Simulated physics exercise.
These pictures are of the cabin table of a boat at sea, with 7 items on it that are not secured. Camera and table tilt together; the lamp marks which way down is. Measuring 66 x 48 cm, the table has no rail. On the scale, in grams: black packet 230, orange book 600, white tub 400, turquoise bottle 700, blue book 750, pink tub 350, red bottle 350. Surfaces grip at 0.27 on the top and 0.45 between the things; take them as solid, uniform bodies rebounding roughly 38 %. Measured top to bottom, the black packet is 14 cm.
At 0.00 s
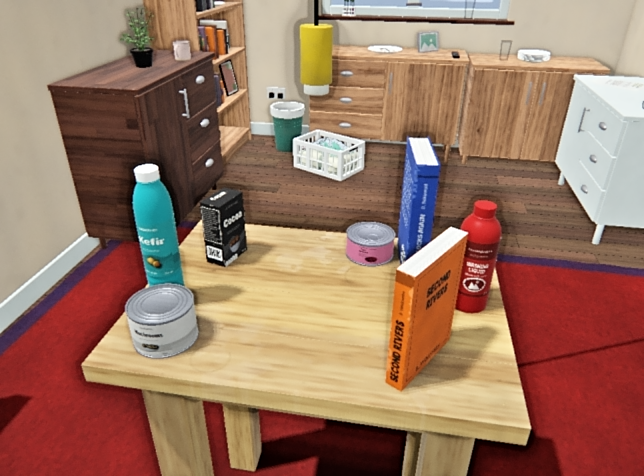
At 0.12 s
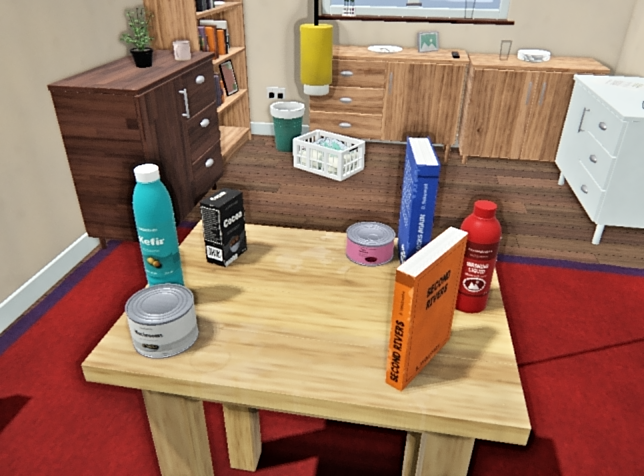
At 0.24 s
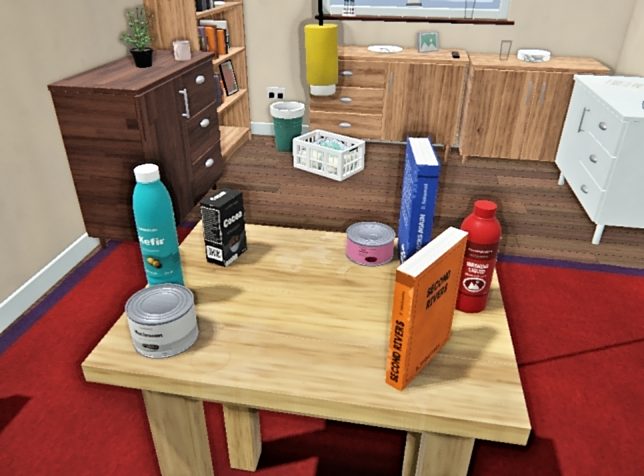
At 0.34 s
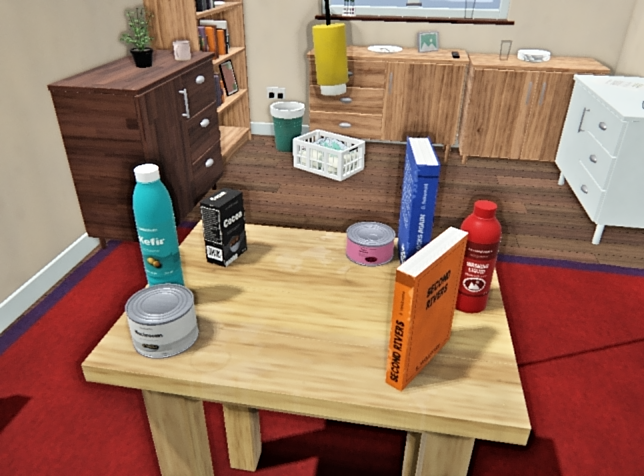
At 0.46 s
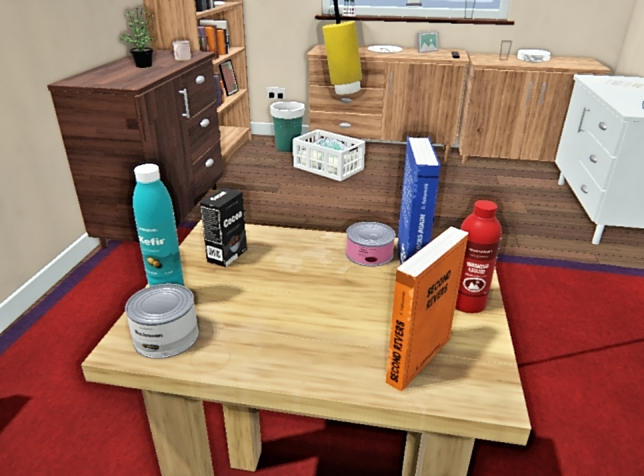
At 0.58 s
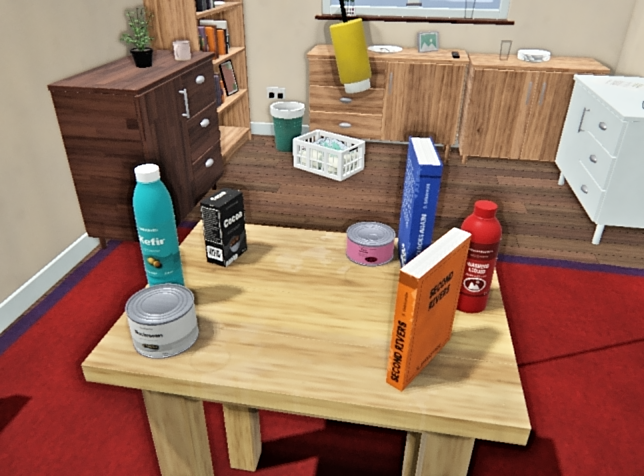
At first, a yellow cylinder hangs straight down beyond a wooden table holding two books, two bottles, two tubs and a black packet. The cylinder then gradually swings a little to the right, tilting as it goes, while the tabletop items stay put until the orange book leans slightly right.
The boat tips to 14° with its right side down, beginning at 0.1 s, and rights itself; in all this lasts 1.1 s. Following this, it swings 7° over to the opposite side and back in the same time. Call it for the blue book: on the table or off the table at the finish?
Final spot: Off the table.
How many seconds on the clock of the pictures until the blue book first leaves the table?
It happens at about 1.1 s.
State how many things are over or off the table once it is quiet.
In total, 2.
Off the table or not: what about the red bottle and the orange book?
At the end the red bottle stays inside the limits and the orange book winds up past the limits.
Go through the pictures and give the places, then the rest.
The first frame shows boat level; blue book (416, 210); black packet (225, 227).
The second frame shows boat level; white tub (163, 320); turquoise bottle (159, 239).
The third frame shows boat heeled 2°, right side down; pink tub (370, 243); red bottle (476, 257).
The fourth frame shows boat heeled 6°, right side down; black packet (225, 227); orange book (426, 309).
The fifth frame shows boat heeled 10°, right side down; white tub (163, 320); turquoise bottle (159, 239).
The sixth frame shows boat heeled 13°, right side down; blue book (417, 210); pink tub (370, 243).
By 0.98 s, boat heeled 5°, right side down; blue book rocked 67° off its seat near (479, 237); orange book on its side.
By 1.48 s, boat heeled 4°, left side down; orange book and blue book now off the table.
By 1.78 s, boat heeled 7°, left side down.
When it is over (2.8 s), off the table, orange book and blue book; the other 5 within 5 cm of the start.
